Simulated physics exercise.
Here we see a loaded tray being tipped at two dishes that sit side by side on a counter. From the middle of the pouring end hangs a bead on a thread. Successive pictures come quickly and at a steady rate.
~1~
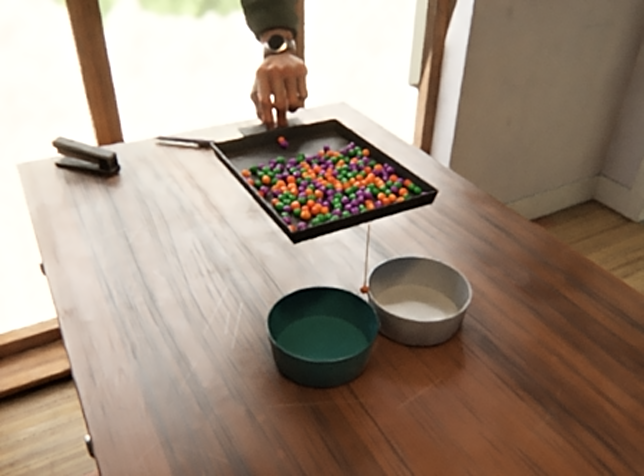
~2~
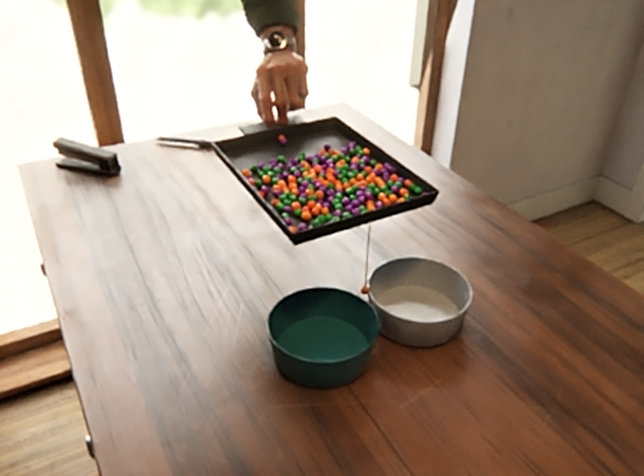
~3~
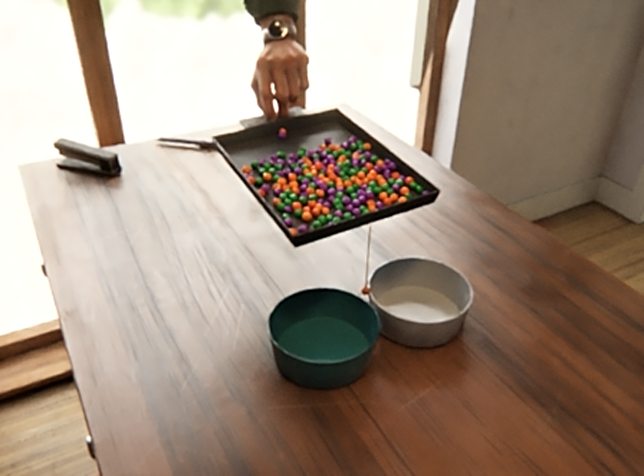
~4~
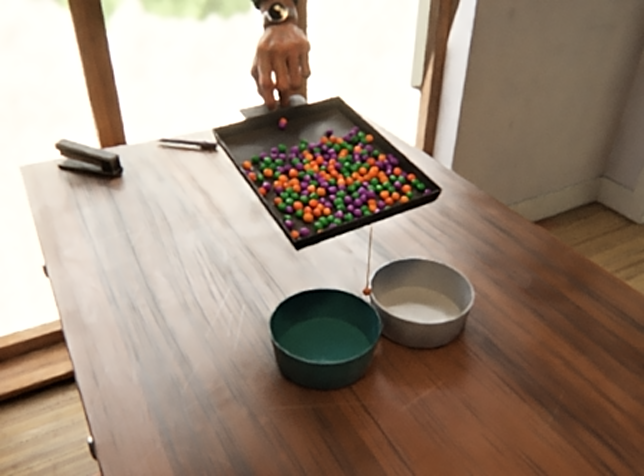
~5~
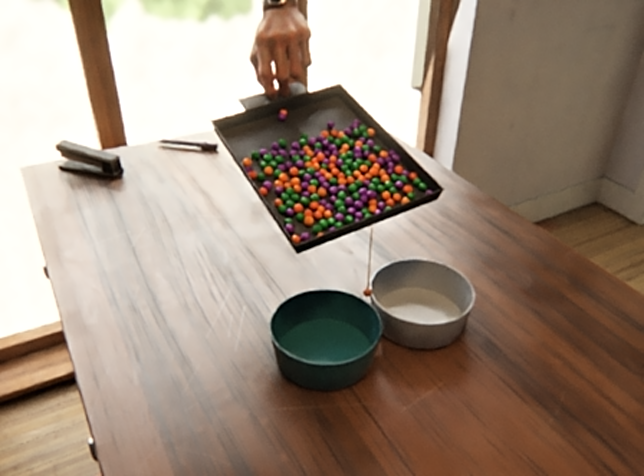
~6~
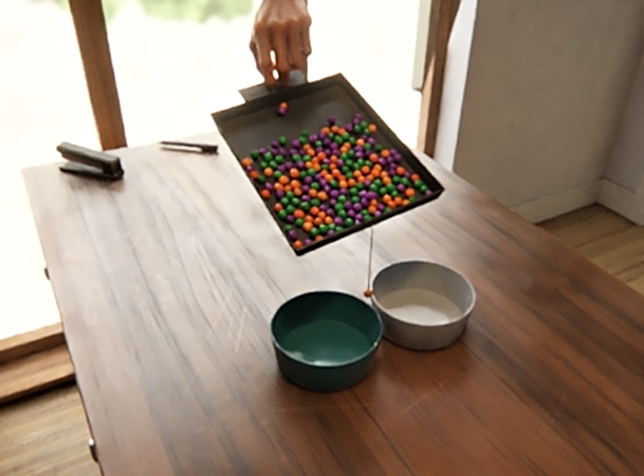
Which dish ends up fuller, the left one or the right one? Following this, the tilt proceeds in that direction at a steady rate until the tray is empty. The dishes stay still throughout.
The left one.
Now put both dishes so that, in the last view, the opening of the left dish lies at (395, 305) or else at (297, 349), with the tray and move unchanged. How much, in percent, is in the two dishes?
First some 10, then 100 per cent.
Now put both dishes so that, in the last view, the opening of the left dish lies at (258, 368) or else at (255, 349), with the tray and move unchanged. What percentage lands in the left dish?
40 %, then 40 %.
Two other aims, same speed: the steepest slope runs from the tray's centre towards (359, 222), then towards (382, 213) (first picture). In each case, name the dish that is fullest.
Case one: The dish at left. Case two: The dish at right.
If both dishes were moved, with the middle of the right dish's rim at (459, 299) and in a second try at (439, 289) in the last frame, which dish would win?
Result for the first try: The dish on the left side; for the second: The dish on the left side.
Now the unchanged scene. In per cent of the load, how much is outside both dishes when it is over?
Close to 10 percent, I reckon.
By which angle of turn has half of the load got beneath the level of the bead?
Somewhere around 90 degrees.
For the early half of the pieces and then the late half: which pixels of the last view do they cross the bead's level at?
Early half: (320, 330); late half: (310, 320).
Just after the last frame, tray tipped steeply; almost all on the tray; just a few in the left dish; just a few in the air.
A moment on, tray tipped past a quarter turn; just a few on the tray; the larger part in the left dish; just a few in the right dish; about a tenth outside both; about a tenth in the air.
Further on, tray tipped past a quarter turn; the larger part in the left dish; just a few in the right dish; about a tenth outside both.
When it is over, tray tipped past a quarter turn; the larger part in the left dish; just a few in the right dish; about a tenth outside both.
